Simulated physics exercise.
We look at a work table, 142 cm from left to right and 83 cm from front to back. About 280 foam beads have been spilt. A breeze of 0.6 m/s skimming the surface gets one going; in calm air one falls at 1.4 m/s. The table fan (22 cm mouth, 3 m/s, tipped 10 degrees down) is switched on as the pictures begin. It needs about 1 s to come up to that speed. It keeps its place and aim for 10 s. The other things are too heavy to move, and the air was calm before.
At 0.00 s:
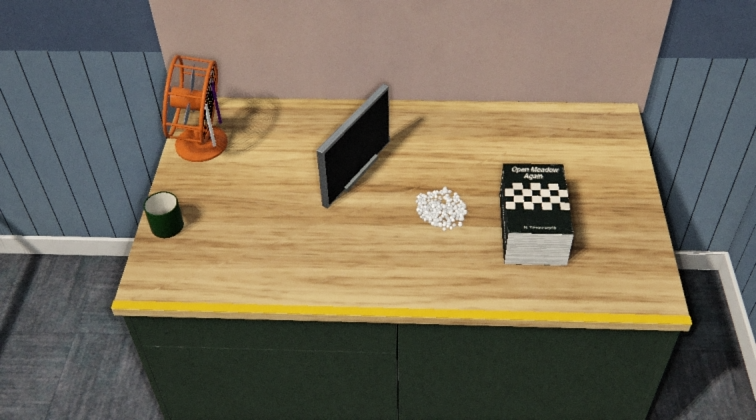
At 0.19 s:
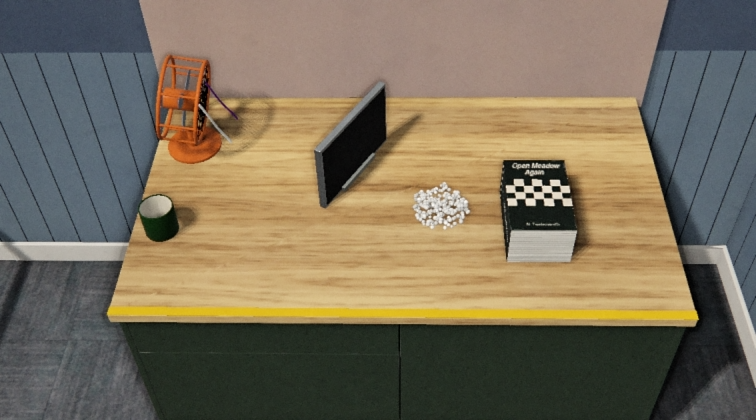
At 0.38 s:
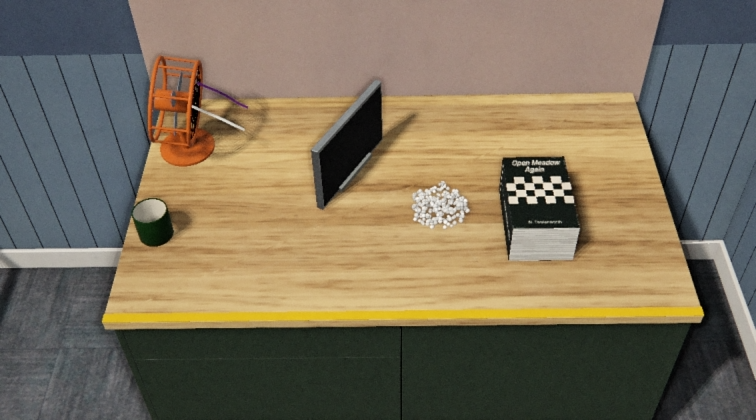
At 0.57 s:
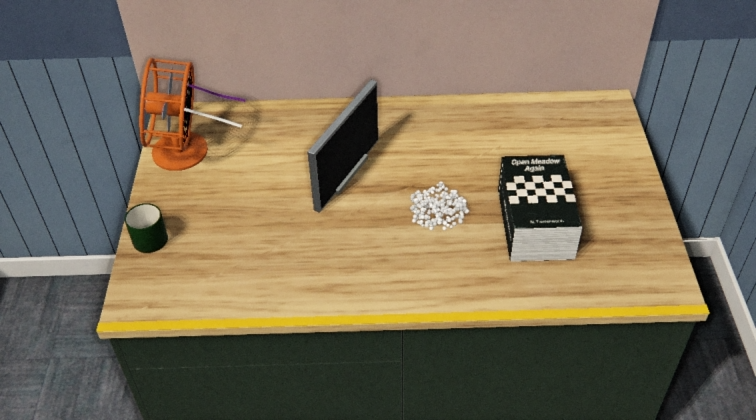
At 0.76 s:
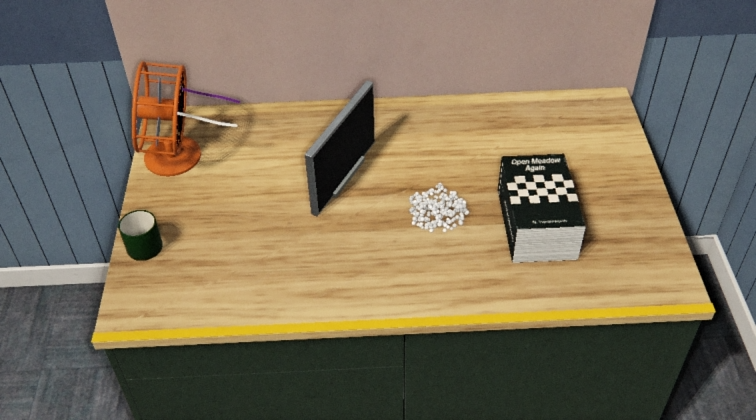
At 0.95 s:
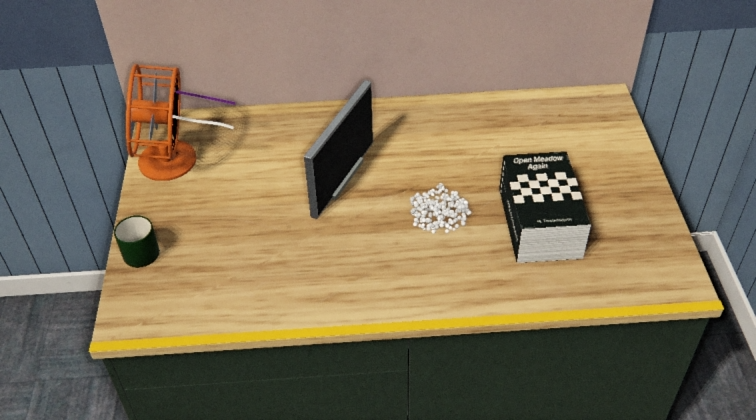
On a wooden work table, an orange fan came on and its purple and white streamers lifted and blew out toward the laptop, while the pile of white foam beads beside the books barely stirred.
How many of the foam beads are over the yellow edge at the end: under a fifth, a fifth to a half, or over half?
Of the foam beads, under a fifth end over the yellow edge.
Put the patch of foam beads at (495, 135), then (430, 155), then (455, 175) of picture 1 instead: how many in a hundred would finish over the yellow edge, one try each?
In that order: 0 %, 0 %, 0 %.
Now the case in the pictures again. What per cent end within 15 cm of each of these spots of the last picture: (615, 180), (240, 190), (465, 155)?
In turn about 0 %, 0 %, 0 %.
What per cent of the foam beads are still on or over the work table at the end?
Some 100 per cent.
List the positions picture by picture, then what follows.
In the first frame, the middle of the foam beads is near (441, 209), none has stirred yet and the mouth of the table fan is at (191, 100).
In the second frame, the middle of the foam beads is near (441, 205), about 1 % have left their places and the yellow edge is centred on (399, 318).
In the third frame, the middle of the foam beads is near (440, 204), about 1 % have left their places, the top of a book is at (540, 191) and the top of a laptop is at (347, 114).
In the fourth frame, the middle of the foam beads is near (439, 205) and about 1 % have left their places.
In the fifth frame, the middle of the foam beads is near (438, 207) and about 1 % have left their places.
In the sixth frame, the middle of the foam beads is near (440, 208) and about 1 % have left their places.
After 2.0 s, 0 % are over the yellow edge; the middle of those still in play is near (440, 208); 99 % have settled or left.
After 3.2 s, 0 % are over the yellow edge; the middle of those still in play is near (440, 208); 100 % have settled or left.
After 5.5 s, 0 % are over the yellow edge; the middle of those still in play is near (440, 208); 100 % have settled or left.
After 10.0 s, at the end, 0 % are over the yellow edge; the middle of those still in play is near (440, 208).
